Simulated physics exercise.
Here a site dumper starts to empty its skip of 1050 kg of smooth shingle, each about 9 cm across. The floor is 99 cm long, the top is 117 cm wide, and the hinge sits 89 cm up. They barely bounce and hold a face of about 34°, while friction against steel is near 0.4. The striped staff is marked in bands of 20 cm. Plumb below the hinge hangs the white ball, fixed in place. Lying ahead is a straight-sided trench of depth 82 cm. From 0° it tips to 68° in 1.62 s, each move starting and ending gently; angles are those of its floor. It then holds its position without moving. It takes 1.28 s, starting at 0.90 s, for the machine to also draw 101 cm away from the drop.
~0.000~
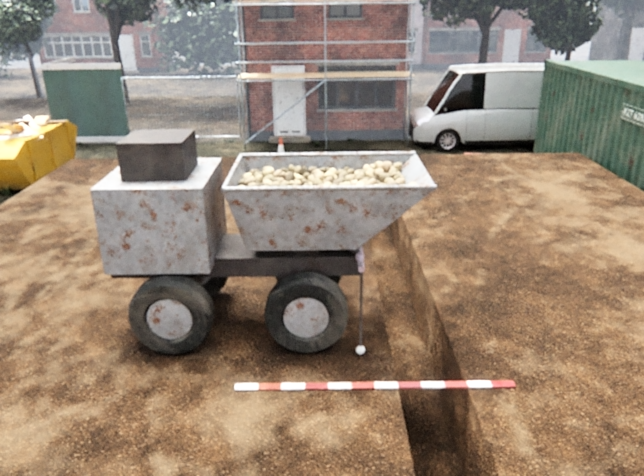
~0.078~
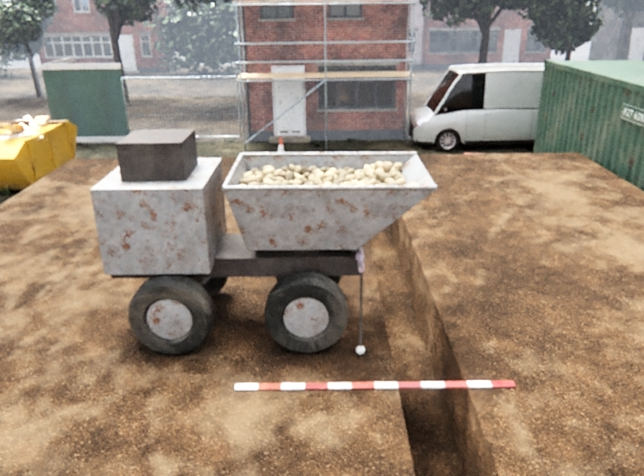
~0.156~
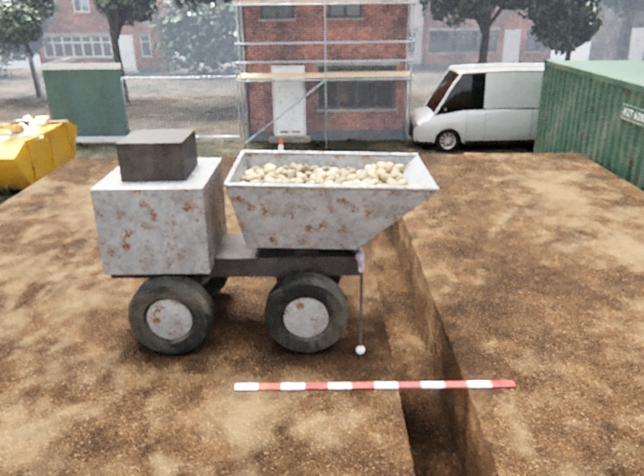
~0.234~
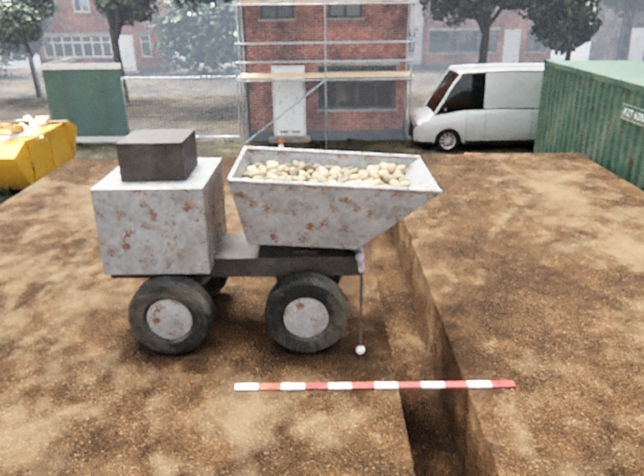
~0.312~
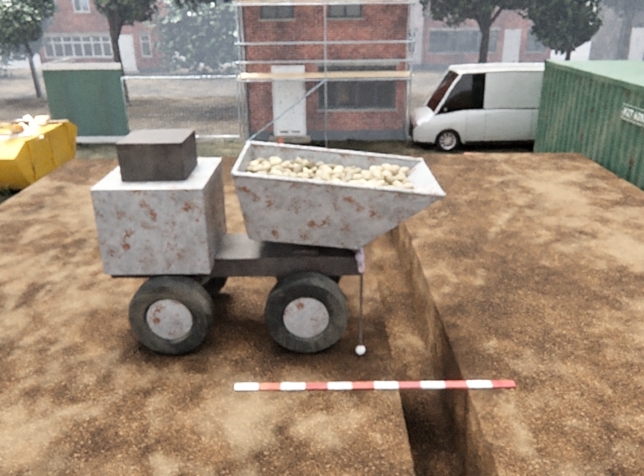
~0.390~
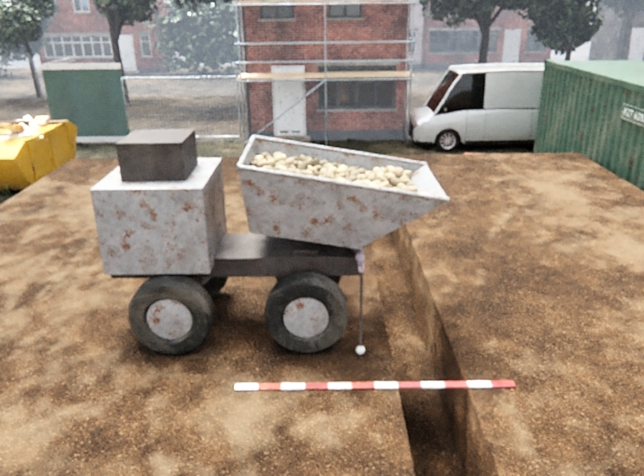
The grey, rust-speckled skip of a parked site dumper, loaded with pale stones, starts level and tilts slightly to the right, its left end rising gradually while the wheels stay still beside a trench and a red-and-white striped pole.
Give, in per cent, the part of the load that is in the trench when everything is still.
Close to 60 in every hundred.
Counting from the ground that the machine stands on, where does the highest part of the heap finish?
The top ends up around 20 cm above the machine's ground.
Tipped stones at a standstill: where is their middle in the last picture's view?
Somewhere around (424, 361) in the last picture.
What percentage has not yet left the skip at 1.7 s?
Around 35 percent of the load.
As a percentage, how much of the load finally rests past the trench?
Around 35 per cent of the load ends up there.
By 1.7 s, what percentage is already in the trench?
By that moment, roughly 35 per cent of the load.
After 1.2 s the floor is at 58°; 98 % in the skip, 2 % past the trench; the foremost stones are at (461, 257).
After 1.7 s the floor is at 68°; 33 % in the skip, 35 % in the trench, 32 % past the trench; the foremost stones are at (520, 313).
After 2.6 s the floor is at 68°; 2 % in the skip, 11 % short of the trench, 54 % in the trench, 33 % past the trench; the foremost stones are at (638, 318).
After 5.5 s the floor is at 68°; 0 % in the skip, 7 % short of the trench, 60 % in the trench, 33 % past the trench; the foremost stones are past the picture's edge.
